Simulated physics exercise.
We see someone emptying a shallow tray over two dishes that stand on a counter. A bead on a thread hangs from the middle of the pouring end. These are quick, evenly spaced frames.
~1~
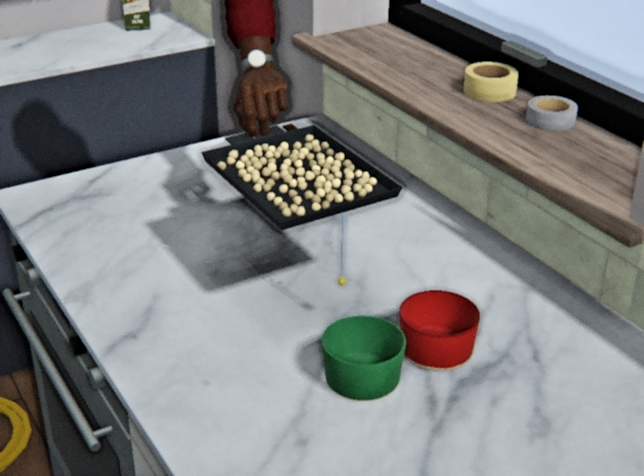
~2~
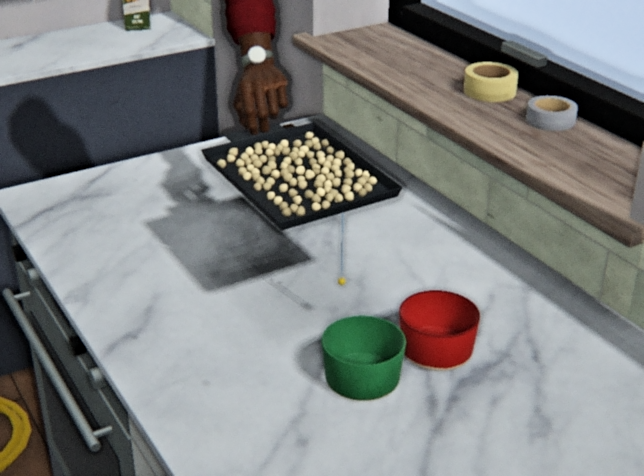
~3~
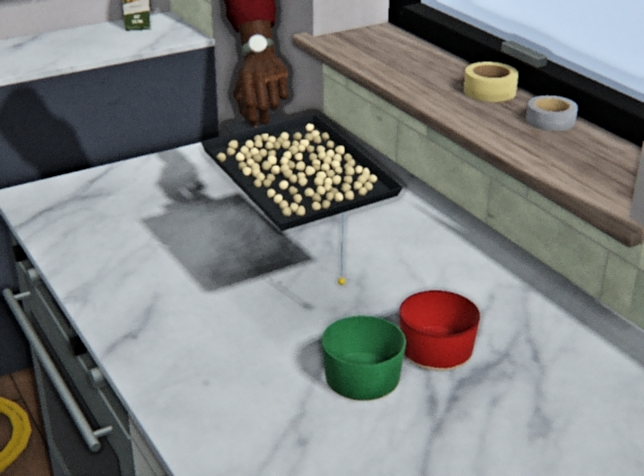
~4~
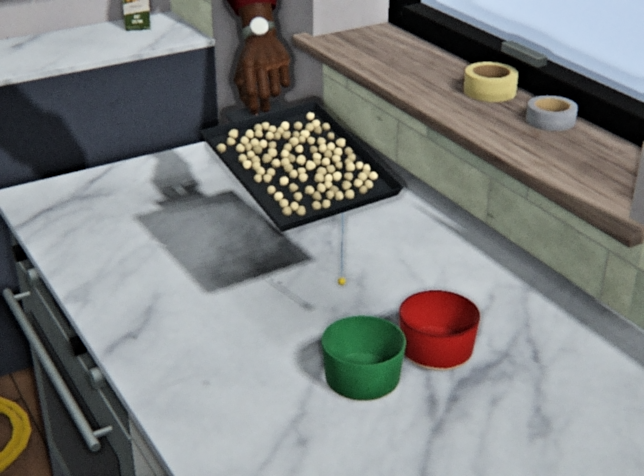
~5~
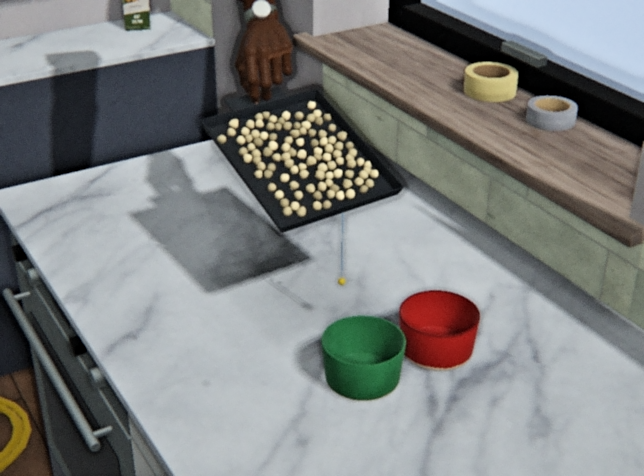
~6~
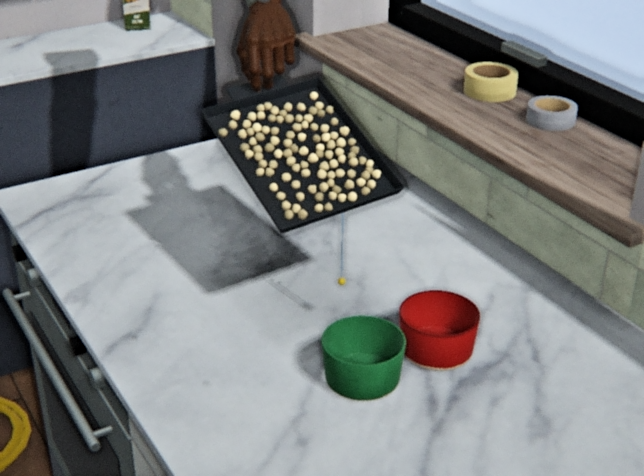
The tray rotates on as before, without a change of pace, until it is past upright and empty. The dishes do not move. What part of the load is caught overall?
Together they catch under half.
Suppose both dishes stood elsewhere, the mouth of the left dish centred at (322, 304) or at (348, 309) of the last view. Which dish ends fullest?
The first try: The left one. The second: The left dish.
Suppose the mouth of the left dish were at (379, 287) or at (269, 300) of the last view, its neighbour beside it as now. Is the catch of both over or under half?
In turn: Under half; under half.
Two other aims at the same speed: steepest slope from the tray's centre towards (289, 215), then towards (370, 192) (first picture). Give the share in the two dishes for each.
First some 0, then 0 per cent.
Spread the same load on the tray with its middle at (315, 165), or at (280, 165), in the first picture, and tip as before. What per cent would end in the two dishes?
First some 10, then 20 per cent.
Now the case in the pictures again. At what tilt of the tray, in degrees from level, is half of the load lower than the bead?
At about 100°.
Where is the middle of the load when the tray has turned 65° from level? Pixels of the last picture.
Around (327, 202).
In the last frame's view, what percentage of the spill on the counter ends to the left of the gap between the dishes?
Roughly 100 in a hundred.
Soon after the last picture, tray tipped steeply; most on the tray; a stray few outside both; a small part in the air.
A little later, tray tipped past a quarter turn; a small part on the tray; a small part in the left dish; a small part in the right dish; about half outside both; about a quarter in the air.
Later still, tray tipped past a quarter turn; a small part in the left dish; a small part in the right dish; most outside both.
At rest, tray tipped past a quarter turn; a small part in the left dish; a small part in the right dish; most outside both.
